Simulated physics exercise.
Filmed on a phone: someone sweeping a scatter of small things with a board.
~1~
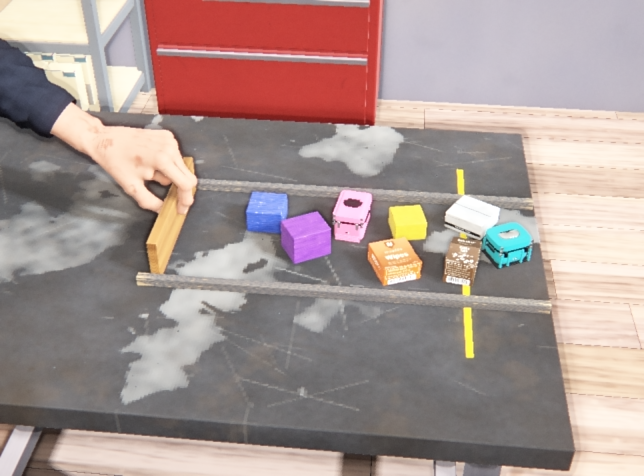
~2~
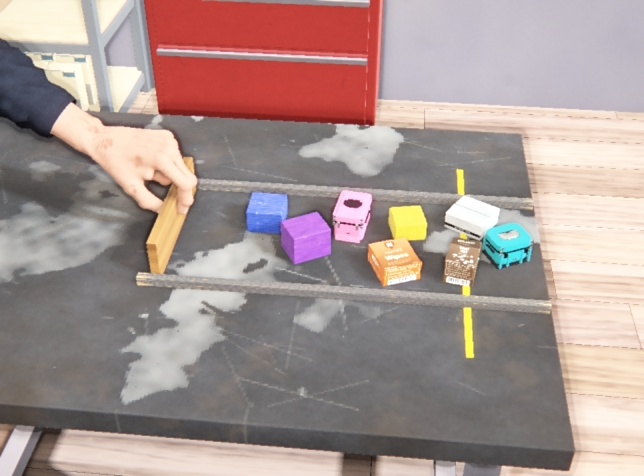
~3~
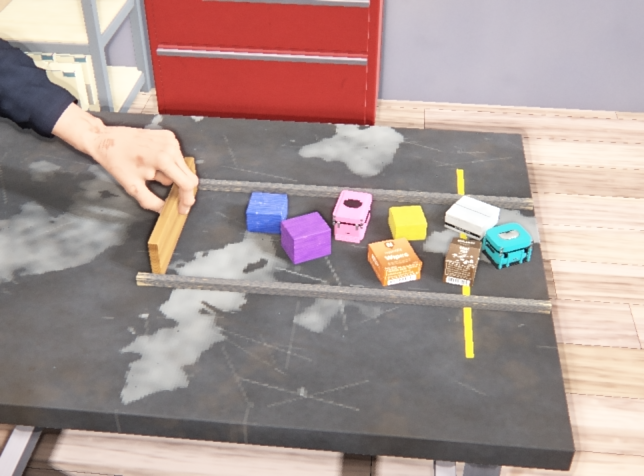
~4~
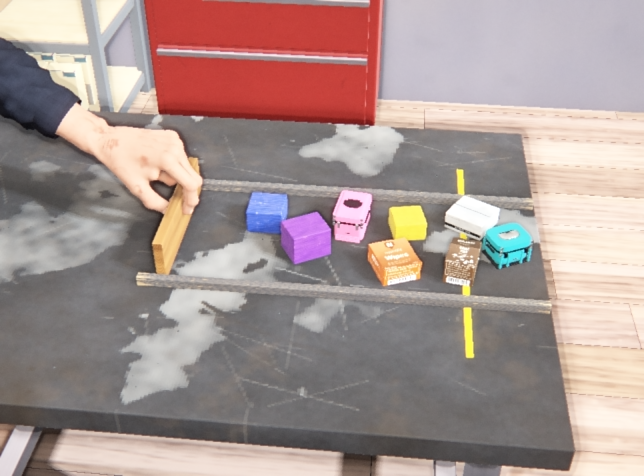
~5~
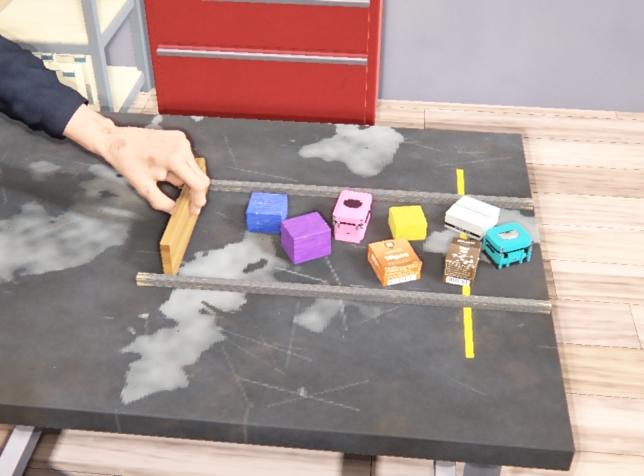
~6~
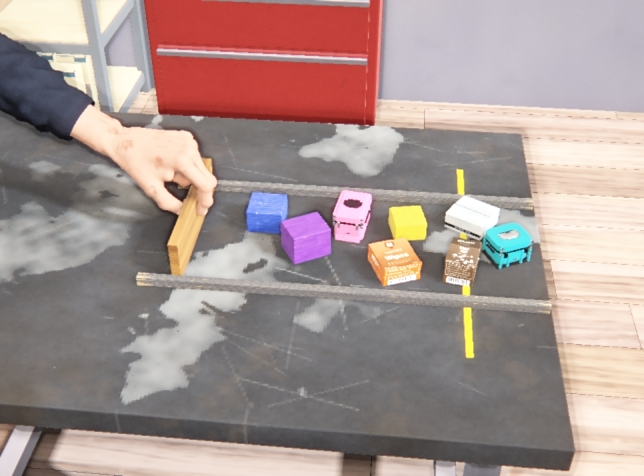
A hand held a wooden board upright at the left of a dark table, then slid it slightly right between two rails toward a scatter of colorful little boxes and cases, which stayed still.
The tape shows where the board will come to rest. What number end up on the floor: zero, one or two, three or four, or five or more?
Here the number that fall off is three or four.
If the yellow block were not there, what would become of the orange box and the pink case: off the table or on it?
The orange box stays on, the pink case is kept.
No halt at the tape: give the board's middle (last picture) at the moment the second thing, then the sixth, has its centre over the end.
Near (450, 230) and (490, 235).
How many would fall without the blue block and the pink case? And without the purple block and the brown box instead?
Fallen: 1, and 2 in the other try.
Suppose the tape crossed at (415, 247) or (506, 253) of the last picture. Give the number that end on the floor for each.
The counts: 0 and 6.
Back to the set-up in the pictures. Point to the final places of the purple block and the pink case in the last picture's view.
About (487, 256), and the other about (516, 224).
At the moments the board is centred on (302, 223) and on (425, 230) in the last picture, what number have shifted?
At the one place 3, at the other 8.
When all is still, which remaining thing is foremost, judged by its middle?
The turquoise case.
Soon after, none off yet; turquoise case at rest near (507, 245); white box at rest near (472, 217); brown box at rest near (462, 261).
In the end, the number that fall off is three or four; gone, yellow block, brown box and white box.
